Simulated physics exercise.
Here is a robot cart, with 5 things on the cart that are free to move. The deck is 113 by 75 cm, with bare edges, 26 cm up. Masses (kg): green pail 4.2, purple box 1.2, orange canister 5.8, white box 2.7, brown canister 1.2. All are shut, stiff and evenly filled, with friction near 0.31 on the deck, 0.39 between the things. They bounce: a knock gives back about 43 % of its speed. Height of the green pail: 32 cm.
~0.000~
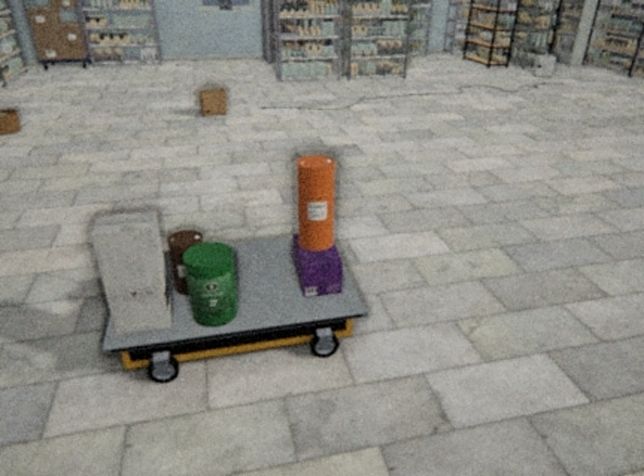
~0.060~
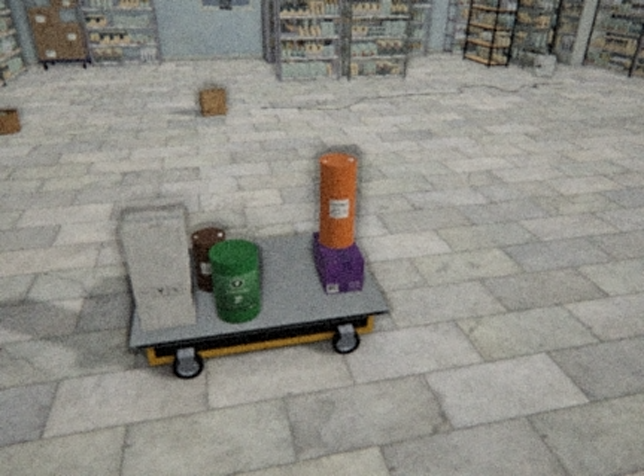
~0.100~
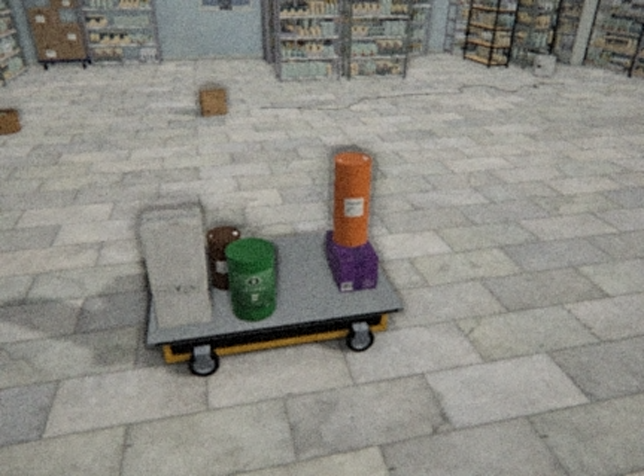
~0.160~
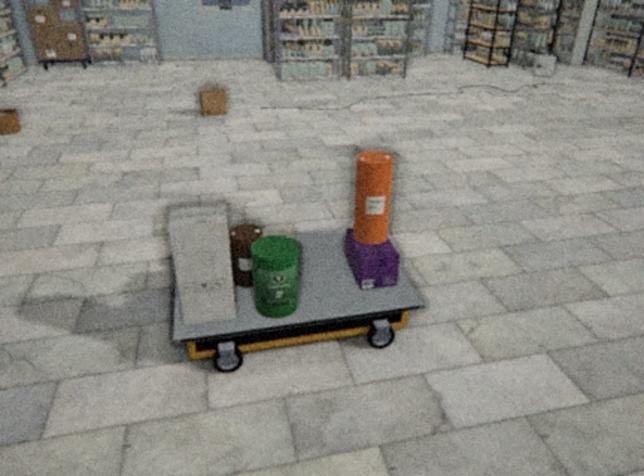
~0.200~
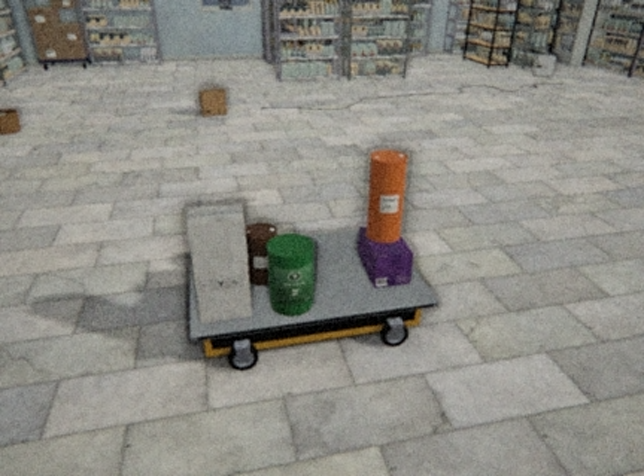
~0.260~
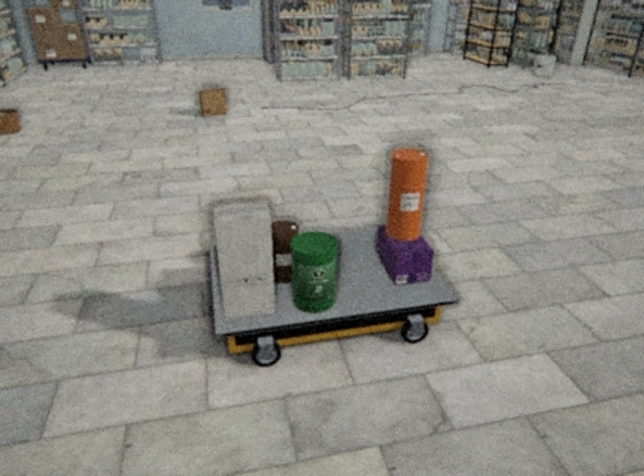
In a wide room paved with pale stone tiles, with stocked shelves along the far side, a fixed camera looks down from a raised position. A flat grey cart carries a tall white box at left, a brown canister behind a green pail, and an orange canister standing on a purple box at right. The cart rolls steadily rightward across the floor, its load riding along upright.
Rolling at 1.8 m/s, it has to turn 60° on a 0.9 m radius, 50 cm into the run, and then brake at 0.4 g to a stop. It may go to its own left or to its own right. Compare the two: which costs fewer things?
Turn right.
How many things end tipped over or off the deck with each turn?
Left: 4; right: 2.
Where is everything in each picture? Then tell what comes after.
In the first picture, 0 cm covered; green pail (212, 285); purple box (317, 263).
In the second picture, 11 cm covered; brown canister (211, 260); orange canister (337, 201).
In the third picture, 18 cm covered; white box (179, 269); brown canister (226, 258).
In the fourth picture, 29 cm covered; orange canister (372, 198); white box (204, 266).
In the fifth picture, 36 cm covered; brown canister (262, 254); orange canister (386, 197).
In the sixth picture, 47 cm covered; green pail (314, 272); purple box (403, 253).
Turning left. By 0.66 s, 119 cm covered, turned 34°; green pail, purple box and orange canister now off the deck; white box 6 cm from its spot; brown canister 6 cm from its spot.
By 0.96 s, 173 cm covered, turned 60°; white box now off the deck; brown canister 15 cm from its spot.
By 1.36 s, 215 cm covered, turned 60°; brown canister 16 cm from its spot.
When it is over (1.9 s), off the deck, green pail, purple box, orange canister and white box; not toppled but over 10 cm from the start, brown canister.
Turning right instead, purple box and orange canister tipped over or off the deck, 2 of 5 in all.
